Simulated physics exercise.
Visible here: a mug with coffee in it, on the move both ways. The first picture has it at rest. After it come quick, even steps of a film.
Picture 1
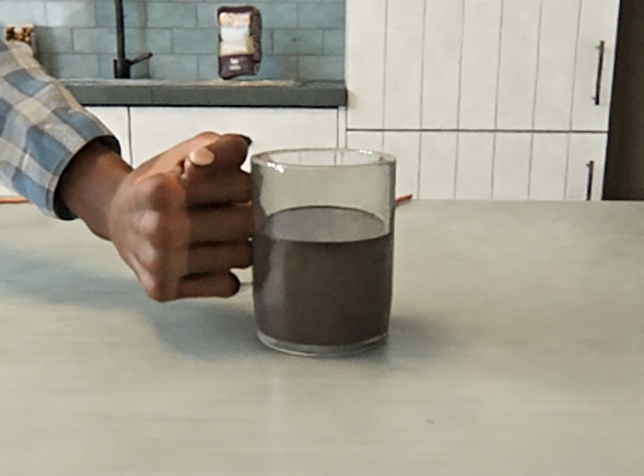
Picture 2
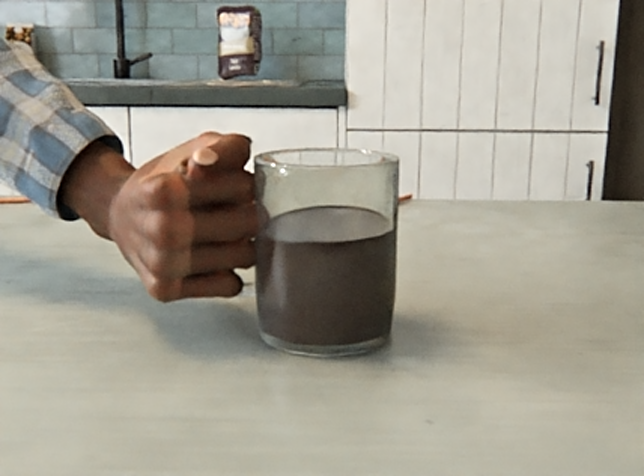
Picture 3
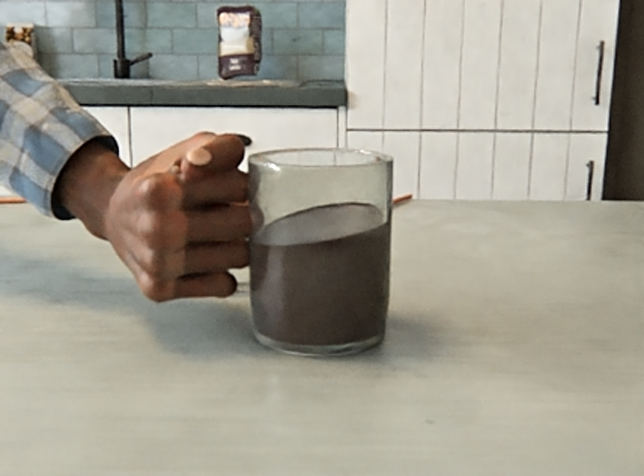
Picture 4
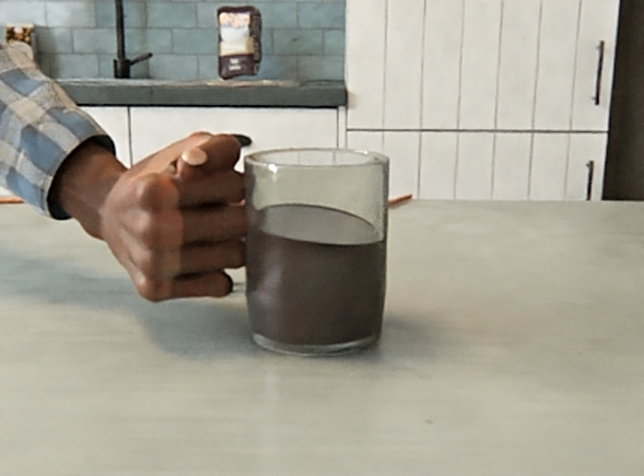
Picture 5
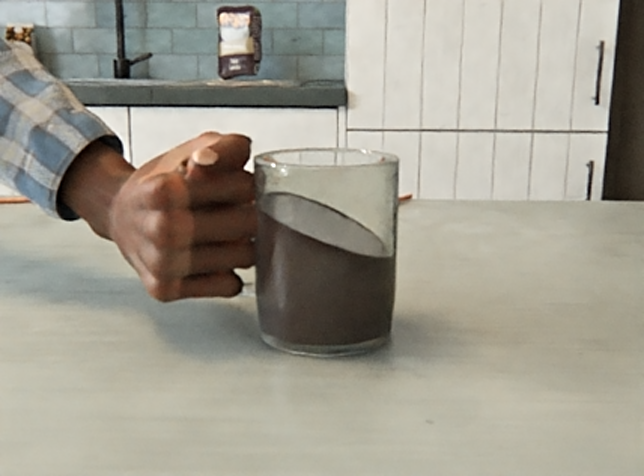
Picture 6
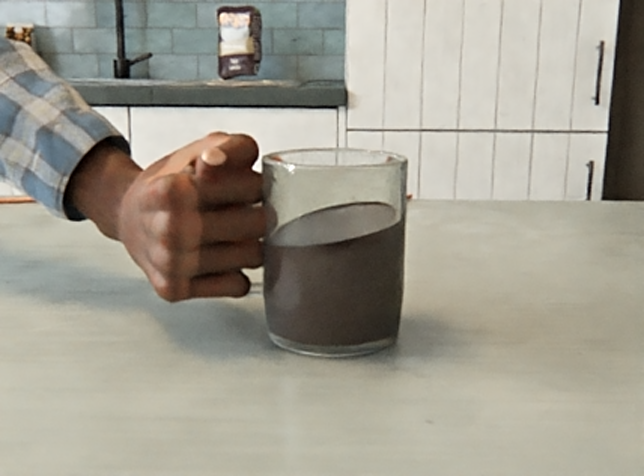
In the video, a hand holds a glass mug about half full of dark coffee on a kitchen counter, shifting it slightly left and right as the liquid's surface tilts up on the right, then the left, then the right again.
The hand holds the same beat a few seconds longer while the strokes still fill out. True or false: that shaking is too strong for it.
True.
A moment on, the highest wave so far comes most of the way to the rim.
Further on, the highest wave so far goes over the rim.
When it is over, the highest wave so far goes over the rim; some is on the top.
